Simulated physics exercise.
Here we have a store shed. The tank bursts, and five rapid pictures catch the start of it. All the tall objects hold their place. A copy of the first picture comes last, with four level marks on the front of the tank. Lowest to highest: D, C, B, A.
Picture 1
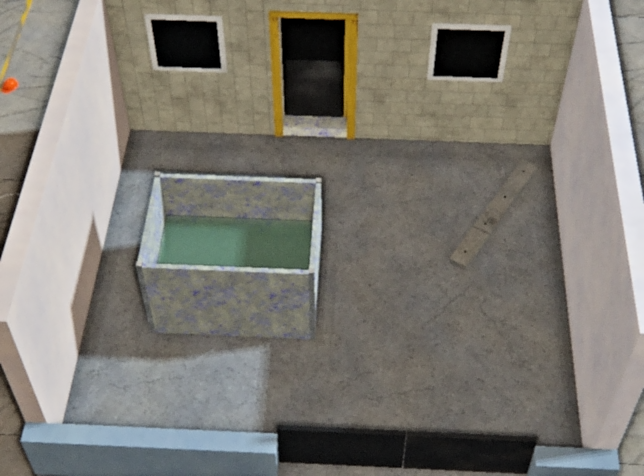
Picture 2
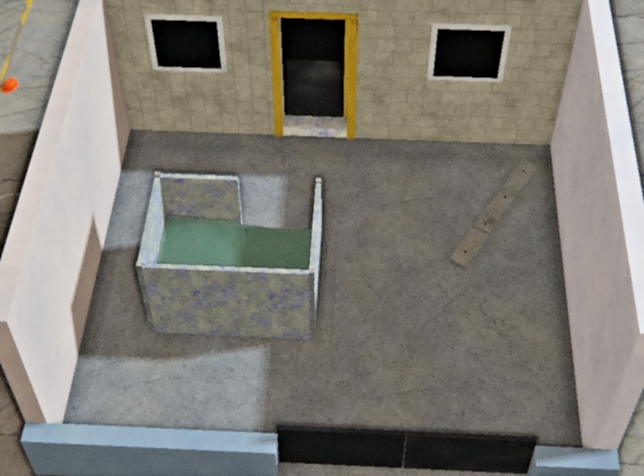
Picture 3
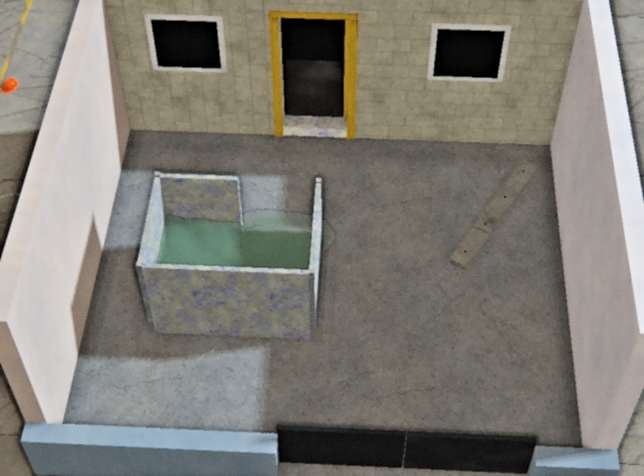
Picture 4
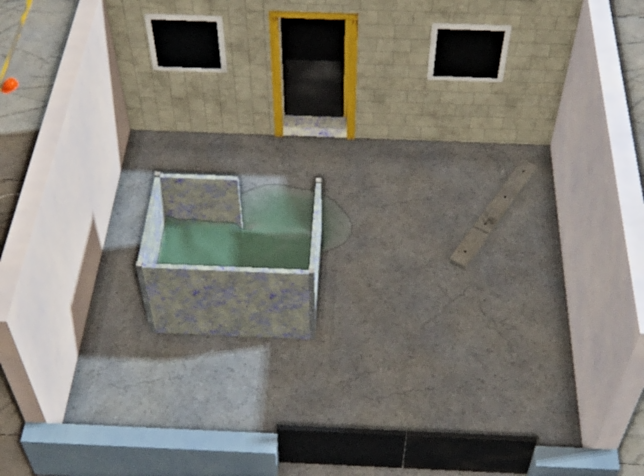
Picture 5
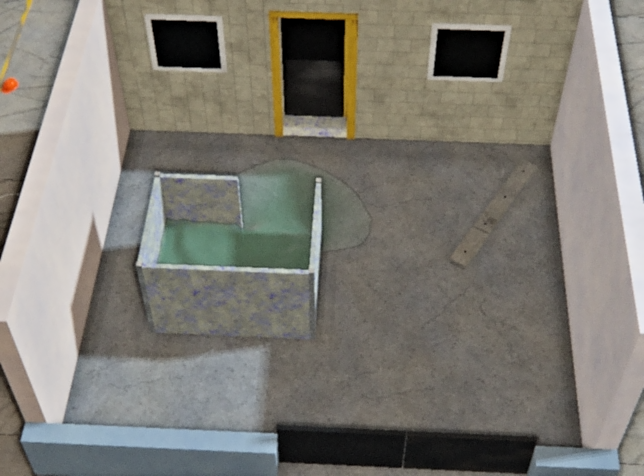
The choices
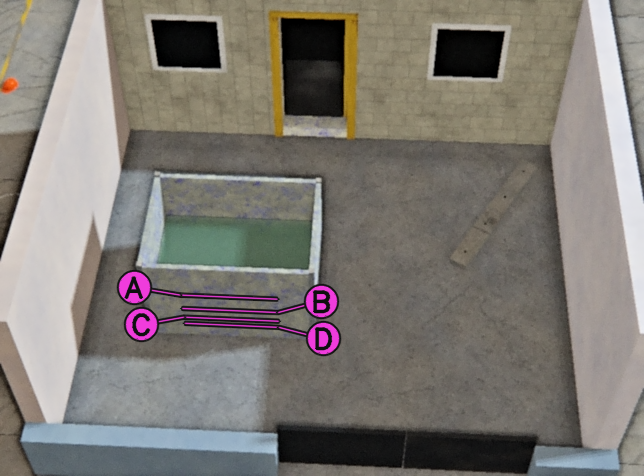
In the video, part of the back wall of a stone tank of green water disappears in a walled yard, and the water flows out through the gap, spreading across the grey ground behind and to the right.
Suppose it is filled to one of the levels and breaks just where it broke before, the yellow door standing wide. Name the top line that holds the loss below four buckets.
Use mark C.
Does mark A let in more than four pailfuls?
Yes, it does.
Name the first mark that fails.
That would be B.
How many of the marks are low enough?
Two of the four.
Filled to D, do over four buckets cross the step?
No.
On the marked copy, A at (228, 297); B at (230, 310); C at (231, 319); D at (231, 325); from the bottom up D, C, B, A.
With A, dozens of bucketfuls pour in.
With B, about 8 bucketfuls get in.
With C, a bucket or two gets in.
With D, nothing gets over.
